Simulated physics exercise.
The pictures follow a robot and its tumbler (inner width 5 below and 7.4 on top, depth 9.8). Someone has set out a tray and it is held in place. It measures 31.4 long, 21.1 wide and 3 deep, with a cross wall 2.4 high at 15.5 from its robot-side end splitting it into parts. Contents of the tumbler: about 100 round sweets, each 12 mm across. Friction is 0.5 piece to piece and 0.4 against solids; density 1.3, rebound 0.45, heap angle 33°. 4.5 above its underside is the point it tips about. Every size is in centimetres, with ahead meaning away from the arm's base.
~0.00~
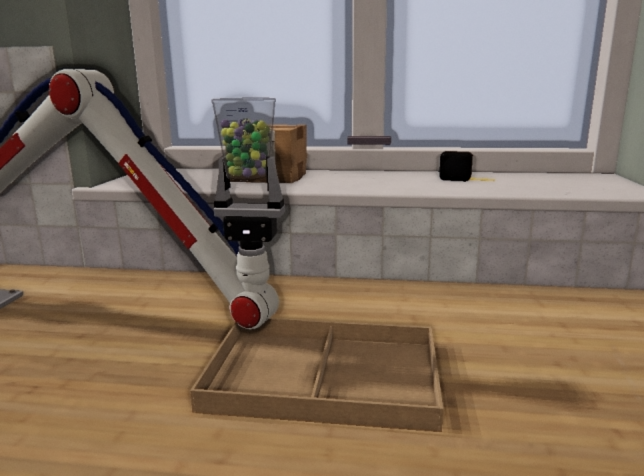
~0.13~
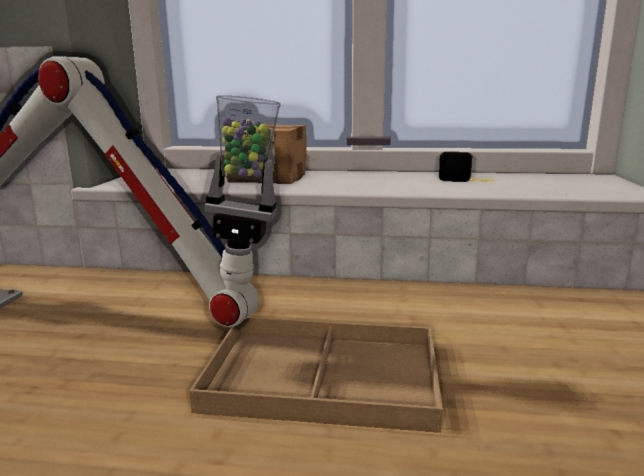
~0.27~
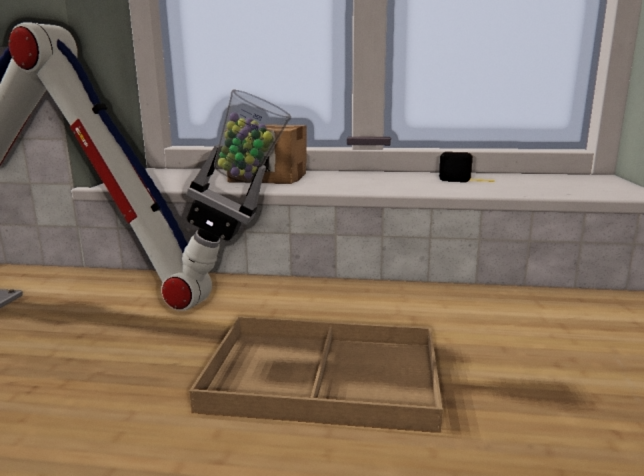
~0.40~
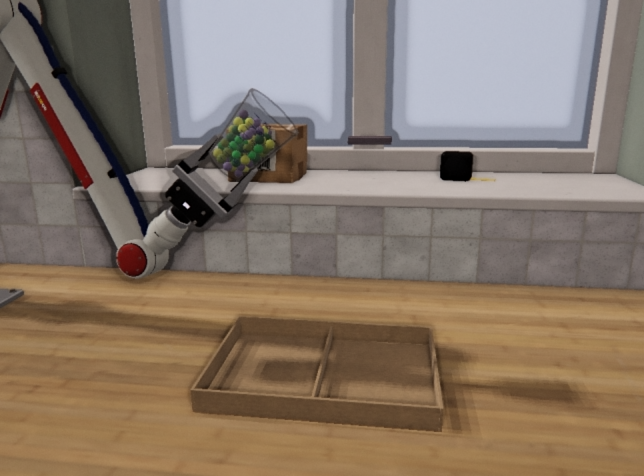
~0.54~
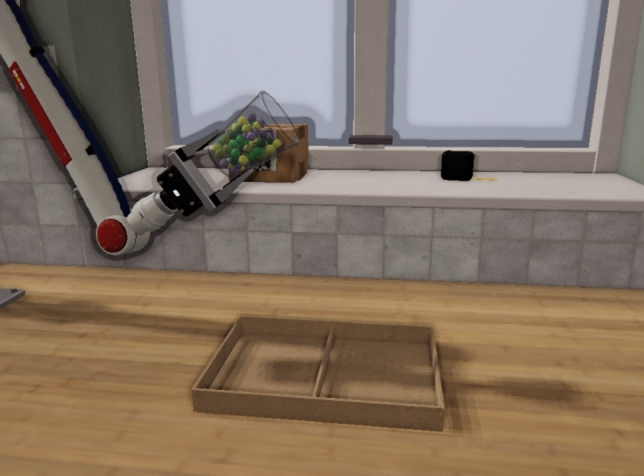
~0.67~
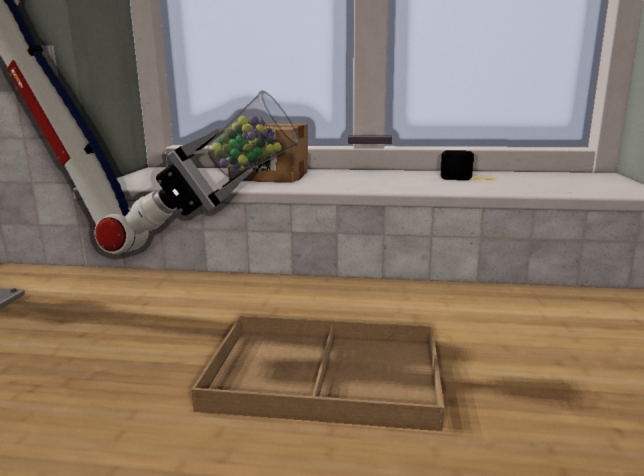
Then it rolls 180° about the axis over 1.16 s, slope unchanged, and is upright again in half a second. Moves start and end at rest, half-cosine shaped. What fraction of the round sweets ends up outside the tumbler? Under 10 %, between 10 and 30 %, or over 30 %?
Under 10 %.
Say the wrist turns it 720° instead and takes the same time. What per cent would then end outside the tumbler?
Roughly 0 %.
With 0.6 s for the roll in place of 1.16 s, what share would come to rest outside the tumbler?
With that change you'd see near 0 per cent.
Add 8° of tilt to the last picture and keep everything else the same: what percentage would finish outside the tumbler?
0 %.
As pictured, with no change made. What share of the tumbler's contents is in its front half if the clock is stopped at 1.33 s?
Some 45 percent of the contents is nearer the viewer than the centre line.
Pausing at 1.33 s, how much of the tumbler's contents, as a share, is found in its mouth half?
40 %, about.
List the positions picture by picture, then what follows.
Tumbler middle at (246, 140), upright; upper third of the load around (247, 131), from x 225 to 265, top at y 125; 98 in the tumbler, in the first frame.
Tumbler middle at (246, 140), tipped 7°; upper third of the load around (245, 131), from x 225 to 265, top at y 120, in the second frame.
Tumbler middle at (247, 140), tipped 25°; upper third of the load around (246, 132), from x 225 to 270, top at y 120, in the third frame.
Tumbler middle at (249, 140), tipped 45°; upper third of the load around (246, 132), from x 220 to 270, top at y 115, in the fourth frame.
Tumbler middle at (250, 140), tipped 56°; upper third of the load around (246, 134), from x 215 to 275, top at y 120, in the fifth frame.
Tumbler middle at (250, 140), tipped 56°; upper third of the load around (246, 133), from x 215 to 275, top at y 120; 98 in the tumbler, in the sixth frame.
By 1.33 s, tipped 56°, highest piece 37 above the table; 98 in the tumbler.
By 2.00 s, tipped 42°, highest piece 36 above the table; 98 in the tumbler.
By 2.53 s, upright, highest piece 38 above the table; 98 in the tumbler.
By 3.23 s, upright, highest piece 38 above the table; 98 in the tumbler.
Final count, 98 in the tumbler. That is 0 % outside the tumbler.
